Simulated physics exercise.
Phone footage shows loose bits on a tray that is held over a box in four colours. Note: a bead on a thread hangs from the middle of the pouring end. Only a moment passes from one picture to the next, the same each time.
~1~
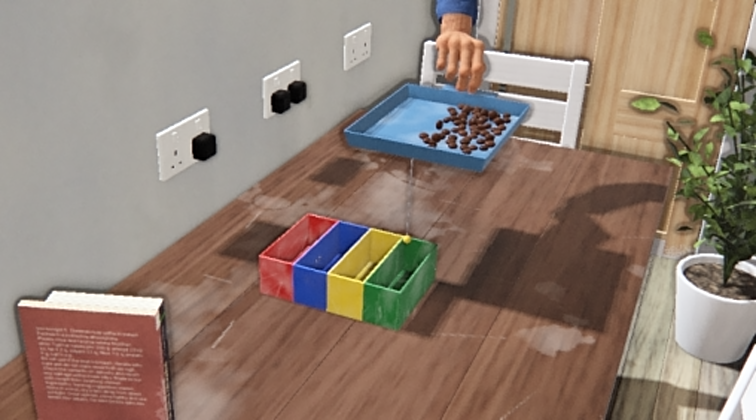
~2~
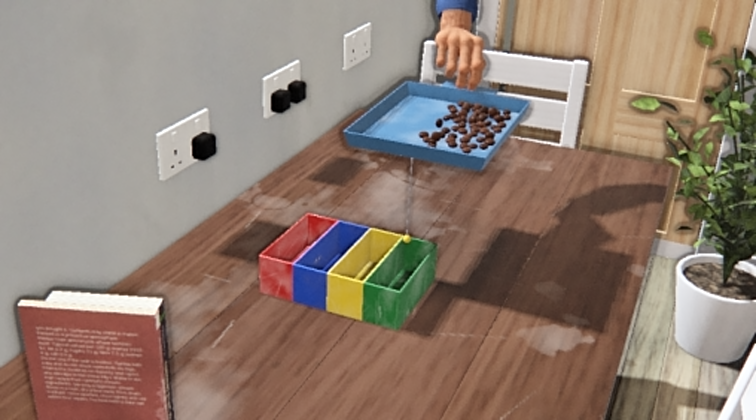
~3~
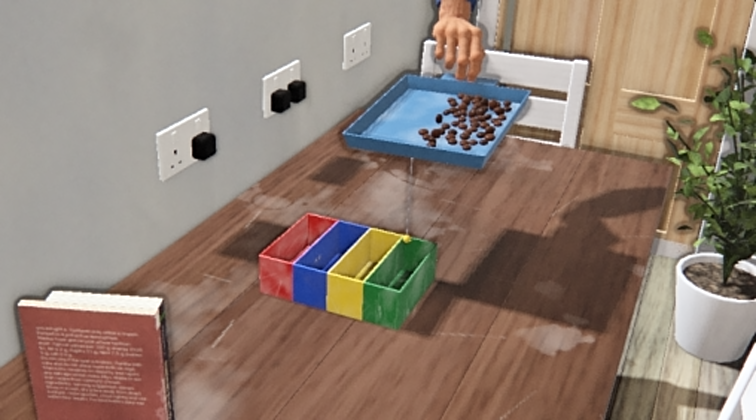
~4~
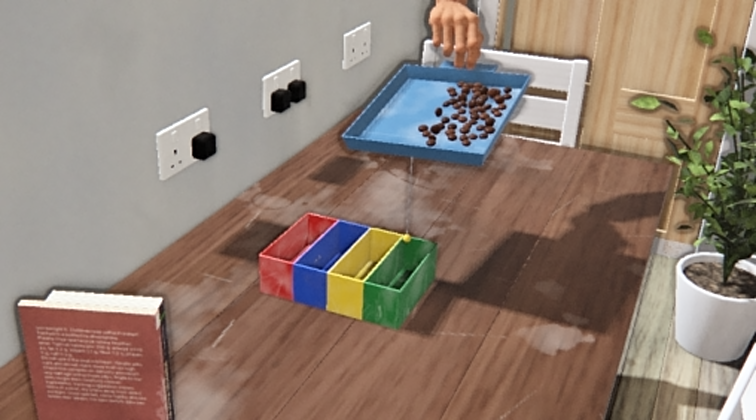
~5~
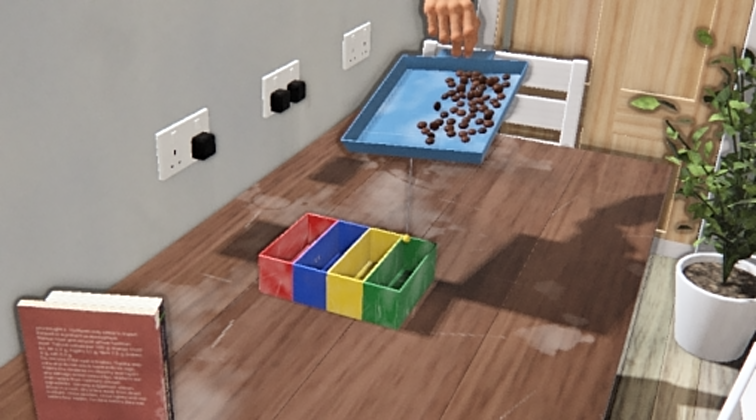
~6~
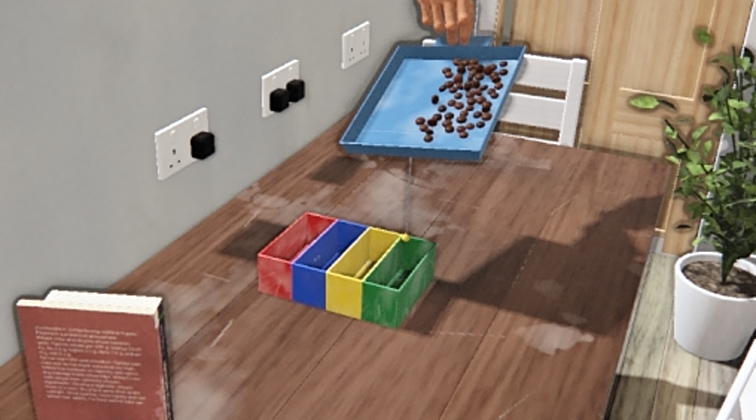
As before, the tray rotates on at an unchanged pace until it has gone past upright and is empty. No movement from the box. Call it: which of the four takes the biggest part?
The blue compartment.
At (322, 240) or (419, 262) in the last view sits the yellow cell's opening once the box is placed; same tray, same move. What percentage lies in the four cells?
First about 90, then 70 per cent.
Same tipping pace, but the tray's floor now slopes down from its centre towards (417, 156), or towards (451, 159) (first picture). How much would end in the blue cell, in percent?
0 % then 0 %, roughly.
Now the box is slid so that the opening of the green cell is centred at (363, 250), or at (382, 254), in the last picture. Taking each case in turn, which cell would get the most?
The yellow cell, and then the yellow cell.
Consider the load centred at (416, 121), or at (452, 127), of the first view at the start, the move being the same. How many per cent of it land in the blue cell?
Near 80 per cent and near 60 per cent.
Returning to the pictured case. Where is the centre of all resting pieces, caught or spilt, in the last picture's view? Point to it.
Somewhere around (337, 275) in the last picture.
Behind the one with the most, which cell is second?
Next after the leader comes the cell in yellow.
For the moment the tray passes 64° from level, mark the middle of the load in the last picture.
I'd put it at about (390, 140).
Soon after the last picture, tray tipped steeply; all on the tray.
A little later, tray tipped past a quarter turn; about a third on the tray; about a third in the blue cell; a small part in the yellow cell; a small part in the red cell; a stray few in the green cell; about a quarter falling or outside the box.
Later still, tray tipped past a quarter turn; about two thirds in the blue cell; about a quarter in the yellow cell; a small part in the green cell; a small part in the red cell; a stray few falling or outside the box.
At rest, tray tipped past a quarter turn; about two thirds in the blue cell; about a quarter in the yellow cell; a small part in the green cell; a small part in the red cell; a stray few outside the box.
